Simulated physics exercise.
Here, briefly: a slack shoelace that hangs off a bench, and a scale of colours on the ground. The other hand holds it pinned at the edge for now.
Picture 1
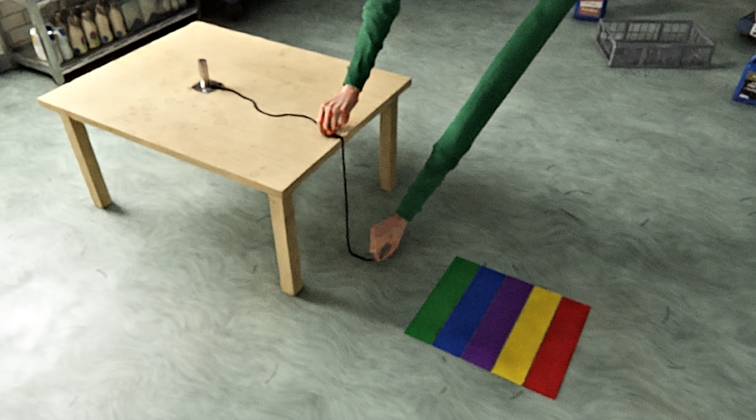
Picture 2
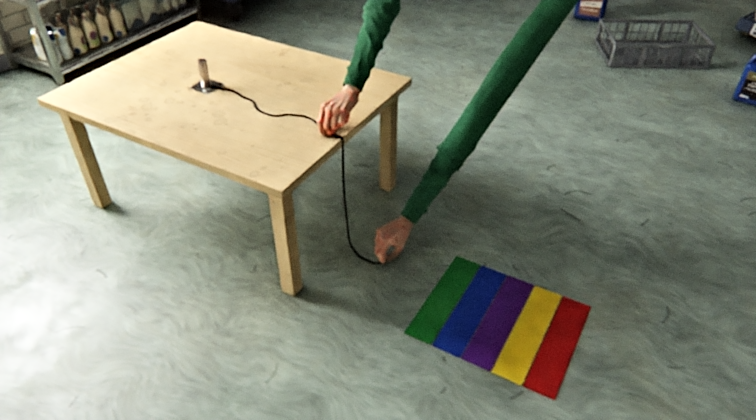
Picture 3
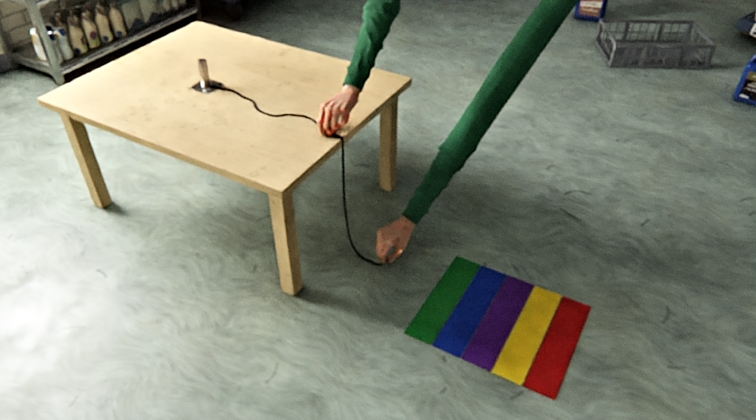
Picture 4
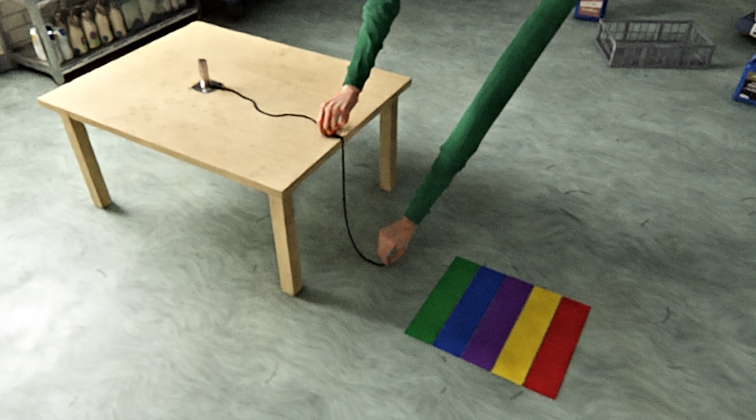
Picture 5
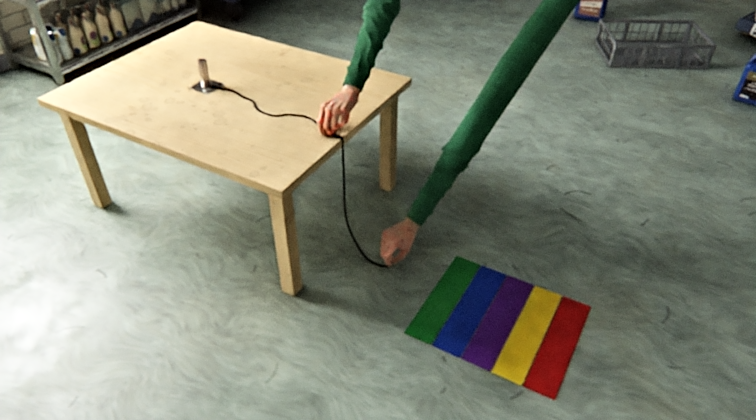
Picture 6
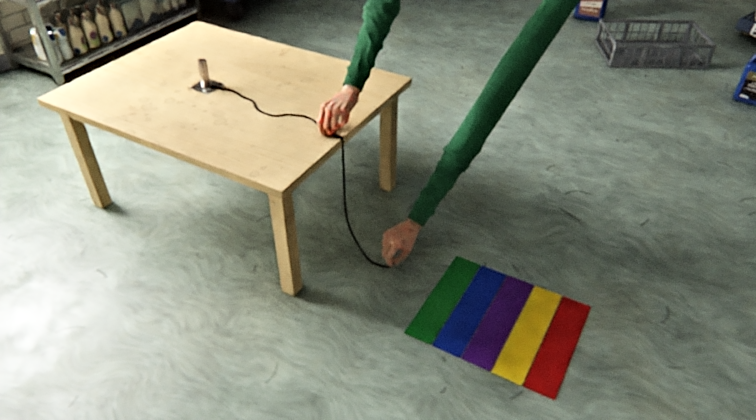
On a wooden table, one hand pins a dark lace while another shifts its hanging end slightly right.
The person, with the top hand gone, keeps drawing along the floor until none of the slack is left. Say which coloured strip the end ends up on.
It ends up on the blue strip.
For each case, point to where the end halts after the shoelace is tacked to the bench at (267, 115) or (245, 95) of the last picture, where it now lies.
(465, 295) and (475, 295).
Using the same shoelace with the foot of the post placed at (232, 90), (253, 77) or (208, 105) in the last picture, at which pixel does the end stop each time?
Going through the tries, you get (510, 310), then (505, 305), then (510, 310).
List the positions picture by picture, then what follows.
End (381, 258); green (427, 323); blue (455, 335); purple (485, 348); yellow (515, 361); red (546, 375), in the first frame.
End (386, 260); shoelace through (234, 92) (262, 112) (312, 120) (343, 153) (345, 200) (351, 245), in the second frame.
End (387, 261), in the third frame.
End (389, 261); shoelace through (234, 92) (262, 112) (312, 120) (343, 153) (344, 199) (354, 246), in the fourth frame.
End (392, 263), in the fifth frame.
End (393, 263); shoelace through (234, 92) (262, 112) (312, 120) (343, 153) (345, 200) (359, 247), in the sixth frame.
Early on, end near (430, 278); short of the strips.
Midway, end near (458, 289); over green.
At the end of the slack, end near (476, 296); over blue. The blue one.
